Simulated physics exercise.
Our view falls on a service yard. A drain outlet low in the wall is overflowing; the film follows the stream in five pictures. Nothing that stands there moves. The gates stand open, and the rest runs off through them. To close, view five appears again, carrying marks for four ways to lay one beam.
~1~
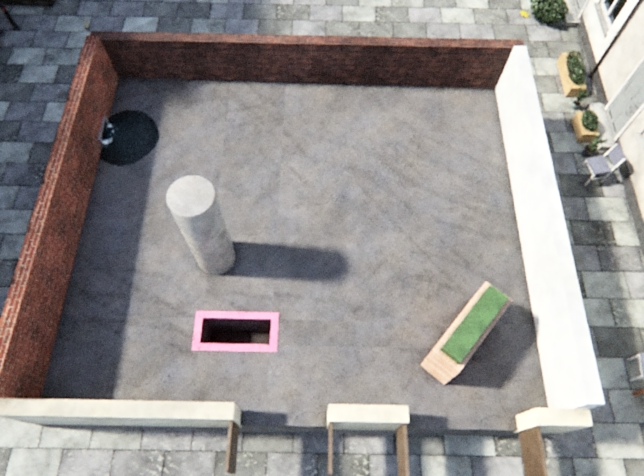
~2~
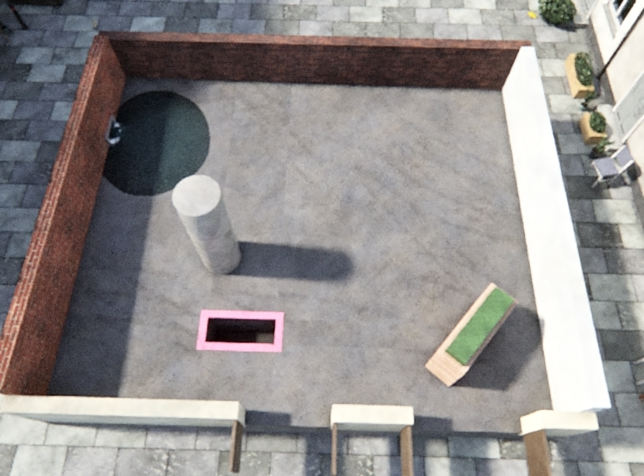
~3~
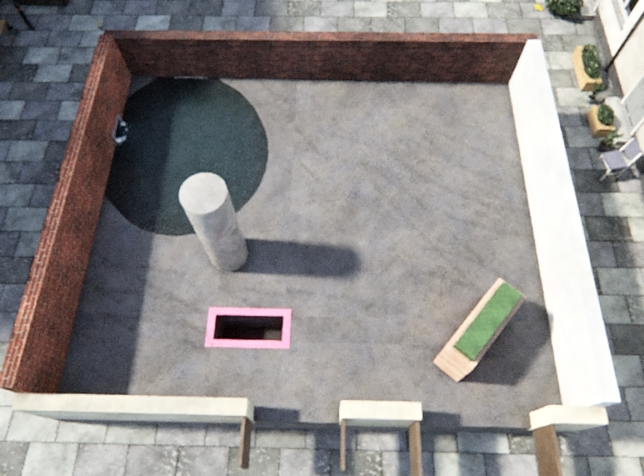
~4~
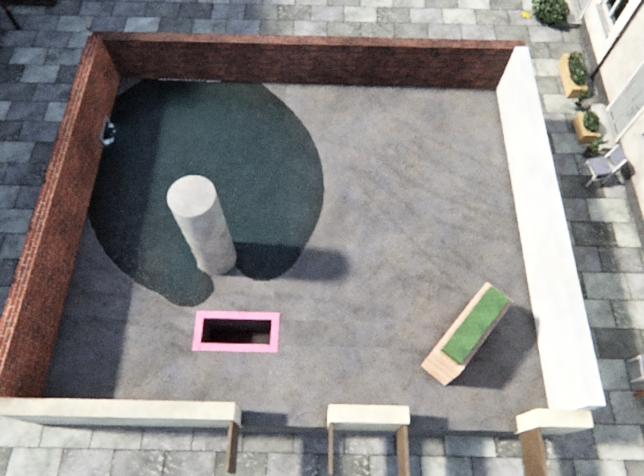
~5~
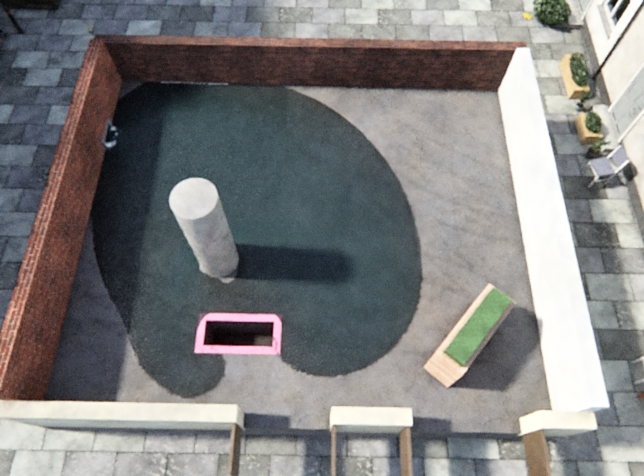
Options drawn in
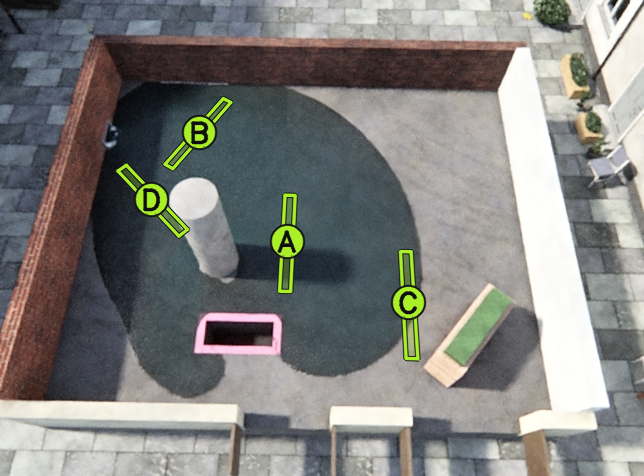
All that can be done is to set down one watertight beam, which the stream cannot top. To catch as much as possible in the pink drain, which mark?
The answer is spot A.
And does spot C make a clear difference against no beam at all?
No, hardly at all.
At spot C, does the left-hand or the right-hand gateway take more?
The right one.
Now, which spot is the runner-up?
That would be B.
On the marked copy, A from (285, 291) to (290, 195); B from (168, 166) to (227, 100); C from (412, 358) to (405, 251); D from (122, 168) to (183, 232).
With A, about 40 % of the stream runs into the pink drain, about 59 % out by the gates.
With B, about 22 % of the stream runs into the pink drain, about 75 % out by the gates.
With C, about 13 % of the stream runs into the pink drain, about 86 % out by the gates.
With D, about 10 % of the stream runs into the pink drain, about 89 % out by the gates.
